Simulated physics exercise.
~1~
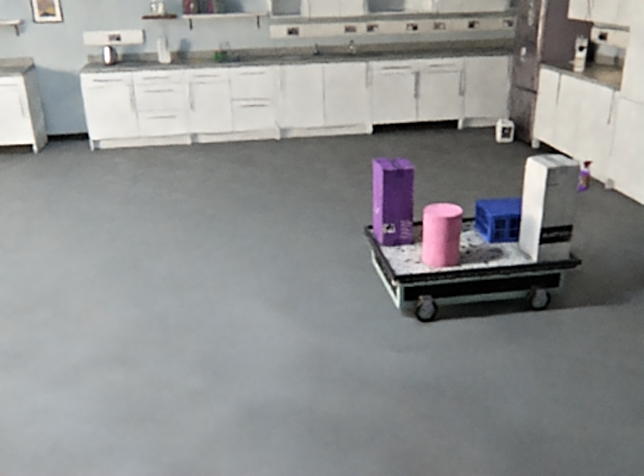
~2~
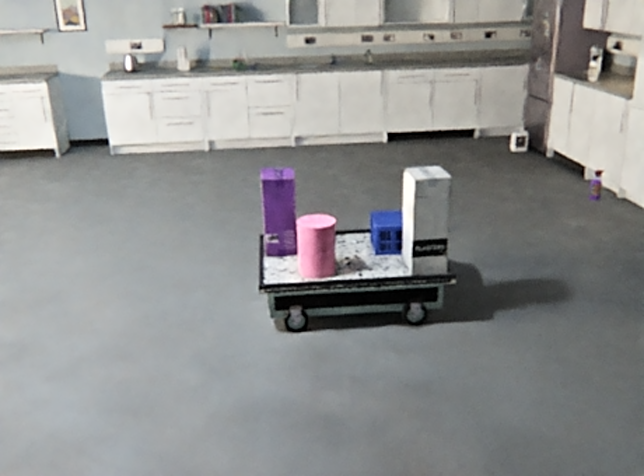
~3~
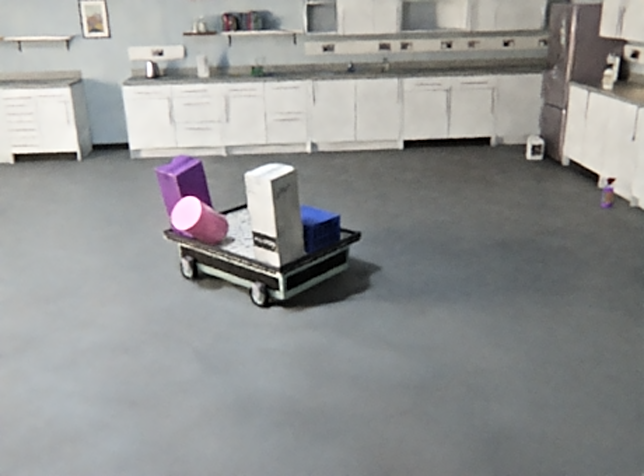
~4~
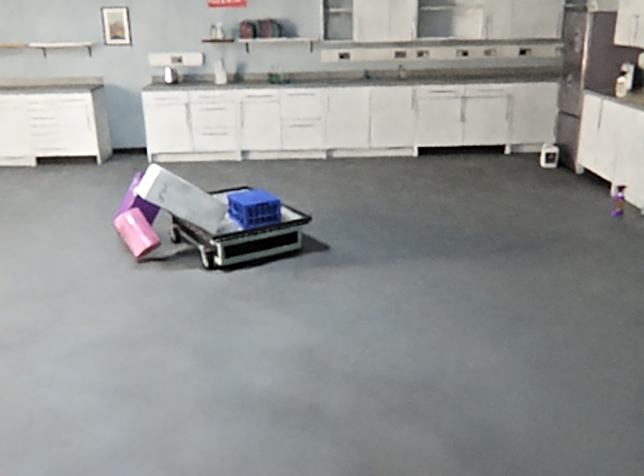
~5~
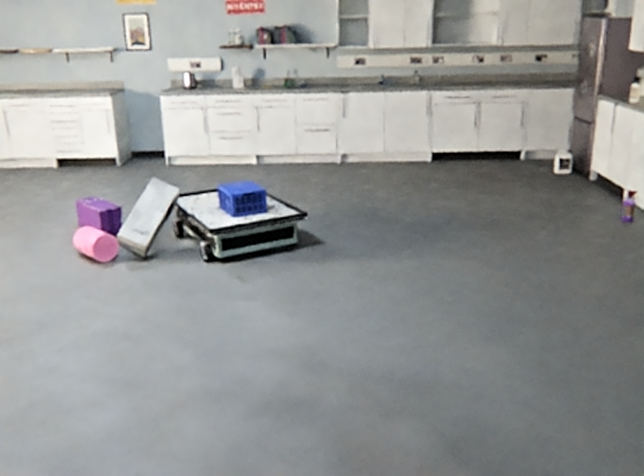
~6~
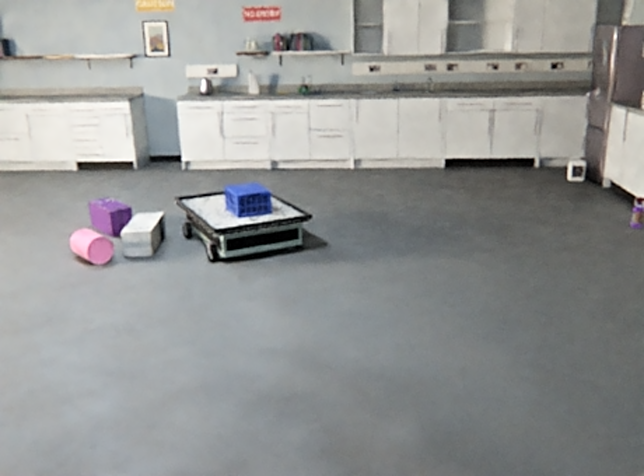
A low flat cart carrying a purple box, a pink pail, a white box and a blue crate rolls leftward across the grey floor of a room lined with white cabinets. As it swings round in a turn, the purple box and pink pail lean toward the left edge. Both tumble over the side, and the tall white box tips after them. The white box drops to the floor beside the cart, which comes to a stop. At the end the three fallen pieces lie on their sides to the left, while the blue crate remains upright on the deck.
